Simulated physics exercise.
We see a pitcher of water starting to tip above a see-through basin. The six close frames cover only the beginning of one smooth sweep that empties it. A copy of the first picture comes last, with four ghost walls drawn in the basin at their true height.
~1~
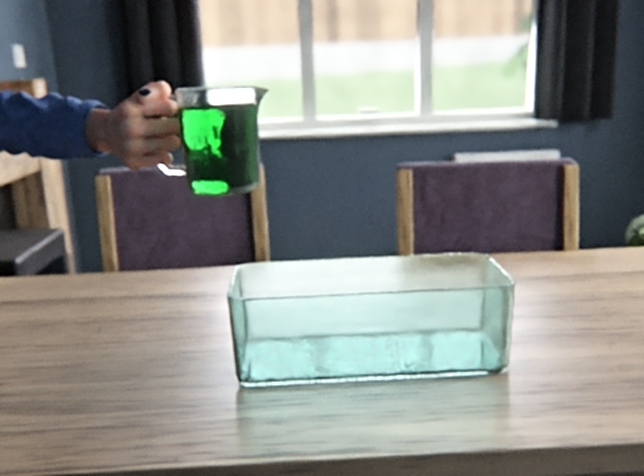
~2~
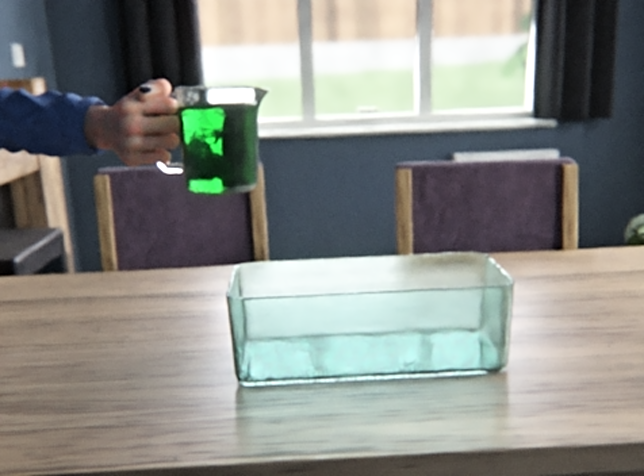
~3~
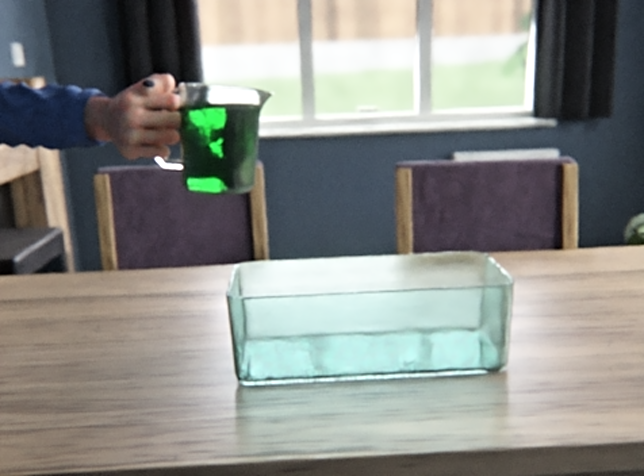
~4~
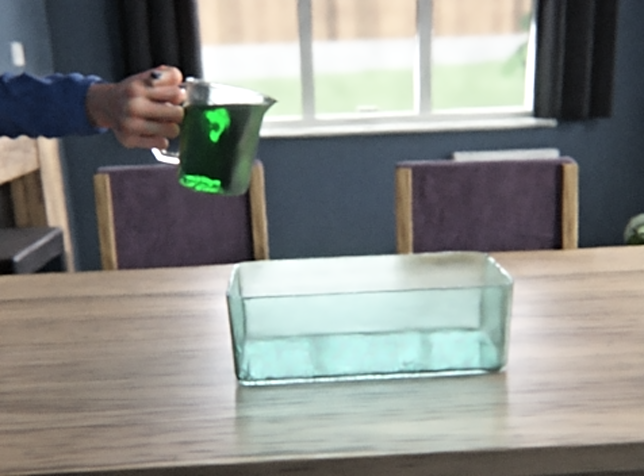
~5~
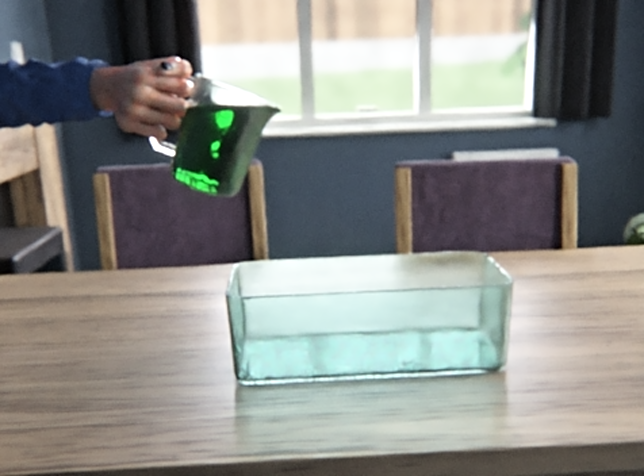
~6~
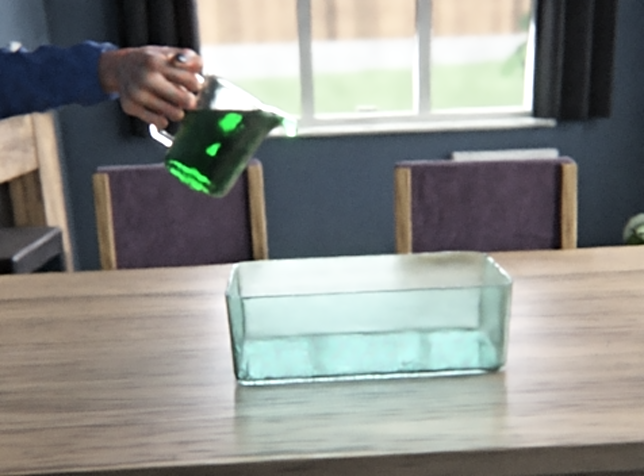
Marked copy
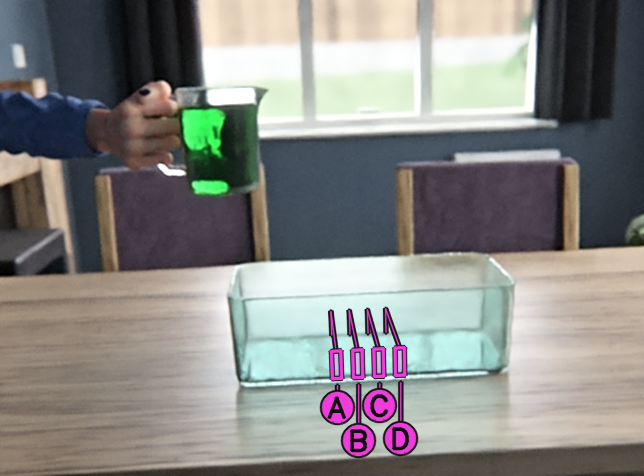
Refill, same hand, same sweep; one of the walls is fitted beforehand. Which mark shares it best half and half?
Best: B.
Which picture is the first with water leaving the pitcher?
In picture 6.
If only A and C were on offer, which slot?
That would be A.
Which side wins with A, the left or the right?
More ends on the right.
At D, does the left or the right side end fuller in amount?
More ends on the left.
On the marked copy, A at (337, 385); B at (358, 384); C at (379, 383); D at (400, 382).
For slot A, about 23 % ends left of the wall and 75 % right of it.
For slot B, about 52 % ends left of the wall and 46 % right of it.
For slot C, about 88 % ends left of the wall and 7 % right of it; 5 % is lost outside.
For slot D, about 87 % ends left of the wall and 9 % right of it; 4 % is lost outside.
